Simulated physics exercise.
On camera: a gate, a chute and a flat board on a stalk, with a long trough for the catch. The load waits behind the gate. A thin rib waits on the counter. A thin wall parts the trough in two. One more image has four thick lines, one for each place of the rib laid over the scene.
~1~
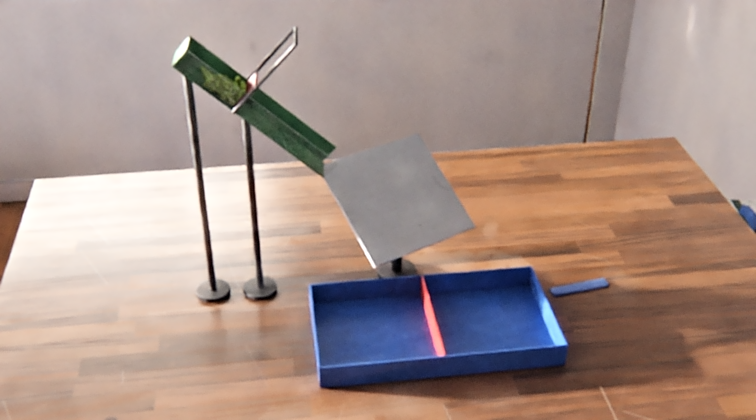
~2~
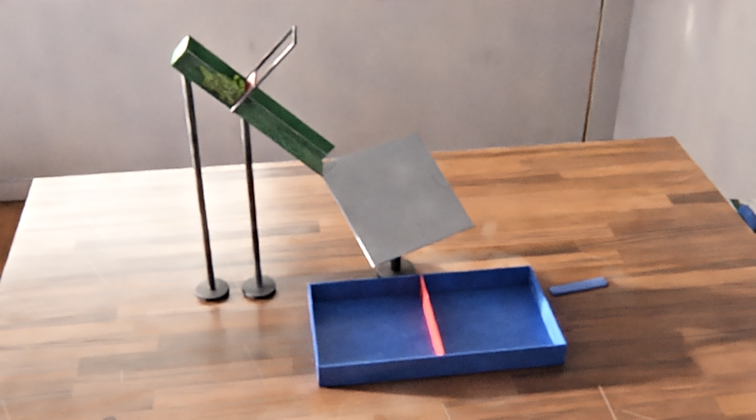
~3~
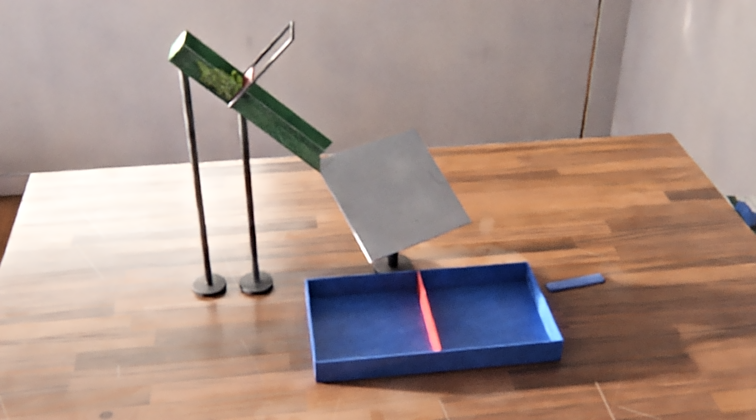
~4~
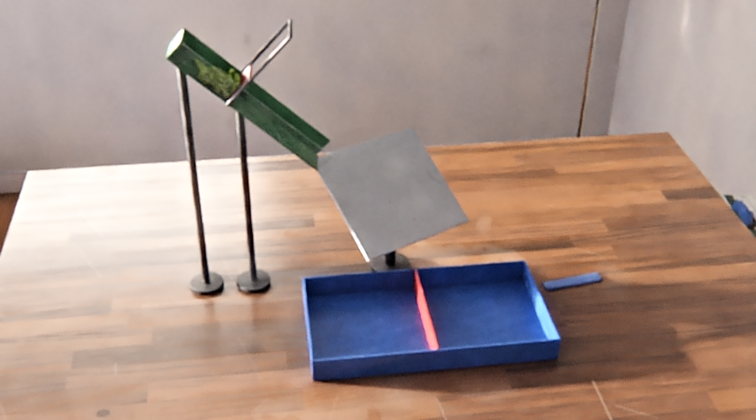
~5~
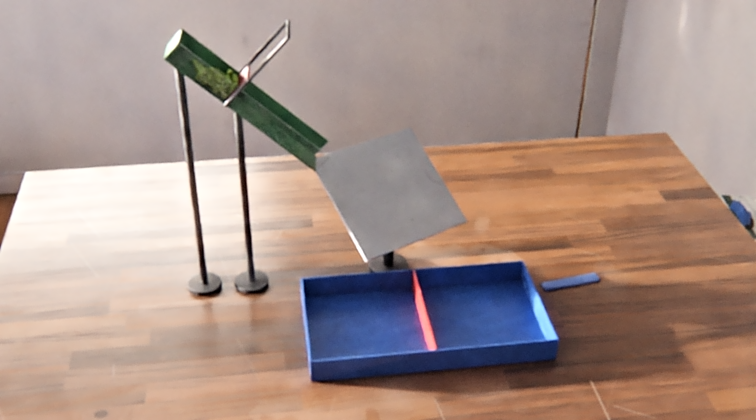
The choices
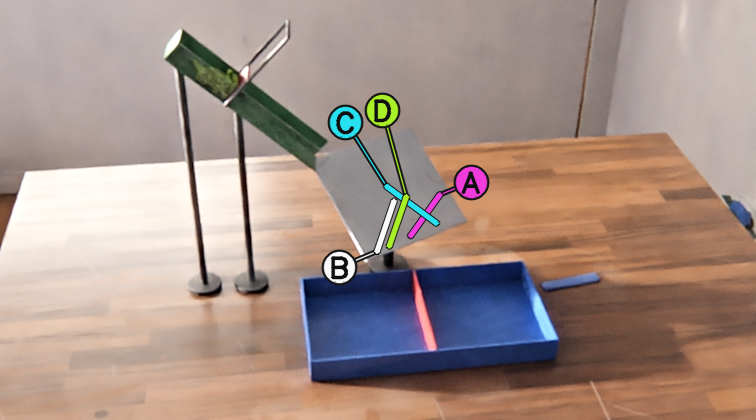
The camera's view drifts very slightly, while nothing on the wooden table moves on its own. A green chute on two dark stands slopes down rightward, its greenish load resting behind a closed gate, above a tilted grey board and a blue trough with a red divider.
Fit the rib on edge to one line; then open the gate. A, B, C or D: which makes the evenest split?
Line A.
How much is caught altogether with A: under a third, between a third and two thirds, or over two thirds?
It is over two thirds.
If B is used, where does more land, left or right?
The left half.
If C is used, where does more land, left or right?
Right.
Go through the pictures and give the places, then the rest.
The first picture shows load behind the gate at (231, 86), dried peas; lip of the chute at (323, 169), sloping fairly steeply.
The second picture shows middle of the board at (397, 196), tilted fairly steeply; middle of its low edge at (426, 245); of its high edge at (369, 148).
The third picture shows front corners of the trough at (316, 362) and (563, 340); front end of its middle wall at (441, 351); gate still shut at (250, 77).
The fourth picture shows middle of the load at (225, 78); lip at (317, 162).
The fifth picture shows middle of the load at (223, 79); lip at (315, 163).
On the marked copy, line A from (439, 194) to (410, 235); line B from (394, 201) to (377, 251); line C from (386, 186) to (436, 223); line D from (406, 196) to (389, 246).
For line A, of what is caught, about half in the left half, about half in the right.
For line B, of what is caught, most in the left half, a small part in the right.
For line C, of what is caught, a small part in the left half, nearly all in the right.
For line D, of what is caught, most in the left half, a small part in the right.
